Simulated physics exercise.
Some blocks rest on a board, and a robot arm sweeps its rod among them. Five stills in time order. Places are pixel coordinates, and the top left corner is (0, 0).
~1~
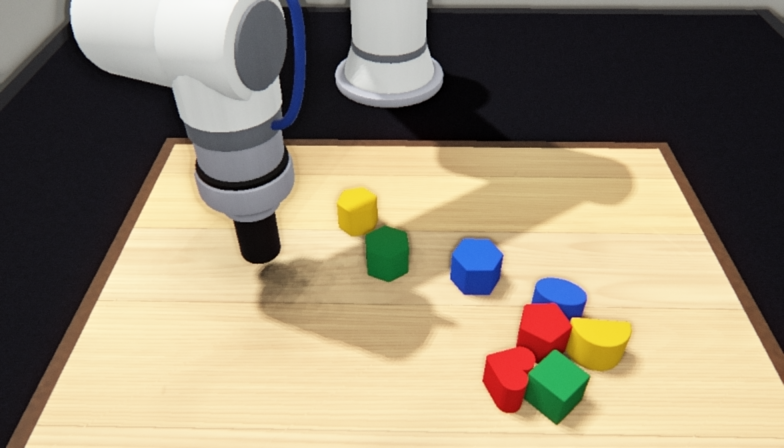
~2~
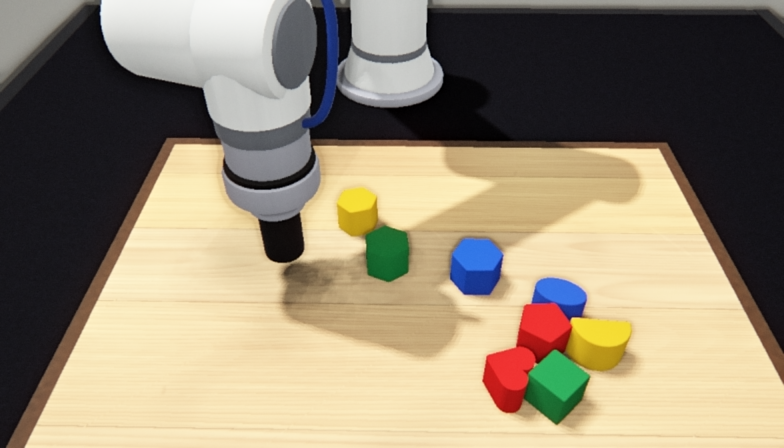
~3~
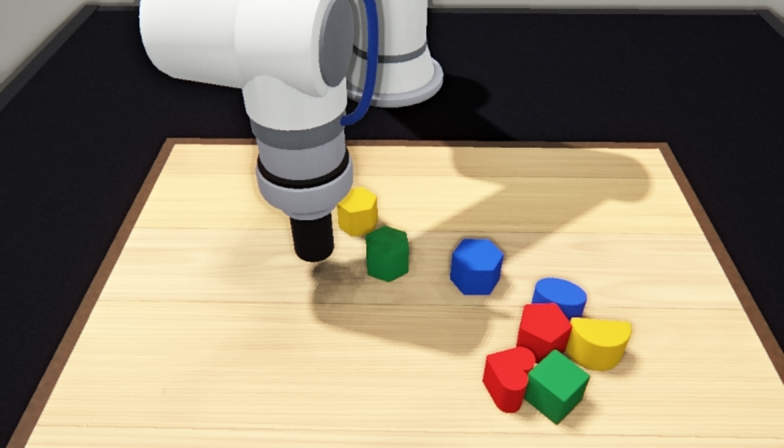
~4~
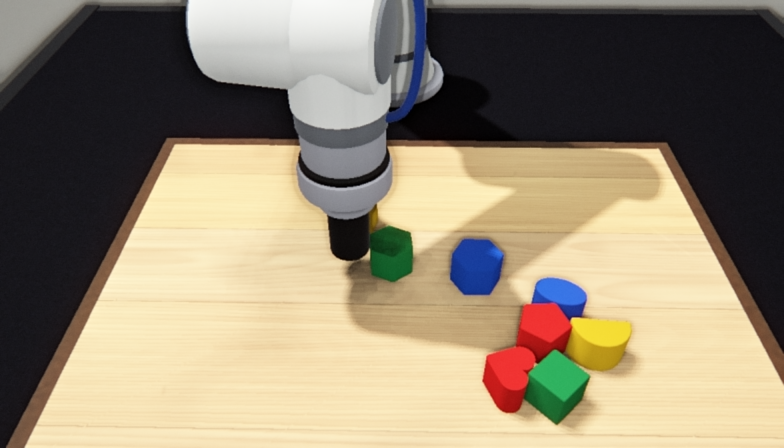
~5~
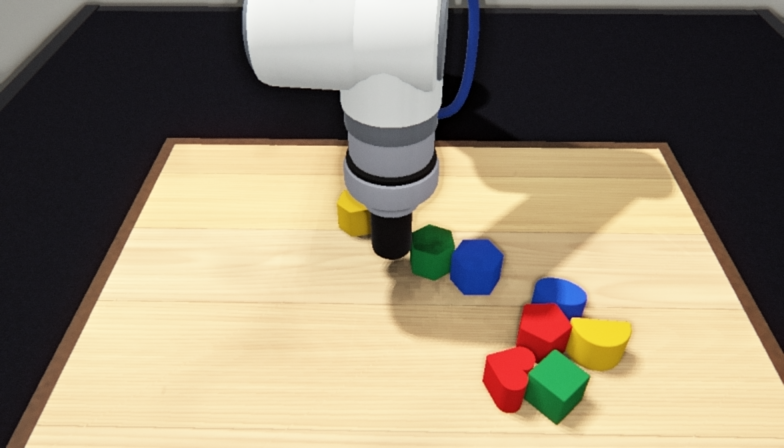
On a wooden board scattered with colourful blocks, a robot arm sweeps its black rod steadily to the right, passing in front of the yellow hexagon, then pushes the green hexagon a short way right, up beside the blue hexagon.
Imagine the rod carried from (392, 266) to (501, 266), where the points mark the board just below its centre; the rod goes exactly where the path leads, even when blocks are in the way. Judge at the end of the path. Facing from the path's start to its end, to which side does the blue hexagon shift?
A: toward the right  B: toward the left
Correct choice: A.
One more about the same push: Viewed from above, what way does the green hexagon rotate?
That block twists counter-clockwise.
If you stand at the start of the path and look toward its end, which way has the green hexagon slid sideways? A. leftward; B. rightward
My answer is option A.
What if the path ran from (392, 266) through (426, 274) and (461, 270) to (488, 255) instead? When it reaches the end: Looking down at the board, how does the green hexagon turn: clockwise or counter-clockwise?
That block twists counter-clockwise.
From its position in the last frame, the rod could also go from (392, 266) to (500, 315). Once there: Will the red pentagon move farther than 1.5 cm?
No
The first path, step by step. One third of the way, rod at (429, 246); green hexagon at (469, 234); blue hexagon at (499, 258), turned 20° clockwise.
Two thirds of the way, rod at (468, 247); green hexagon at (502, 227), turned 25° anticlockwise; blue hexagon at (508, 262), turned 35° clockwise.
At the end, rod at (504, 248); yellow hexagon unmoved; green hexagon at (528, 220), turned 50° anticlockwise; blue hexagon at (527, 270), turned 40° clockwise; blue oval at (571, 295).
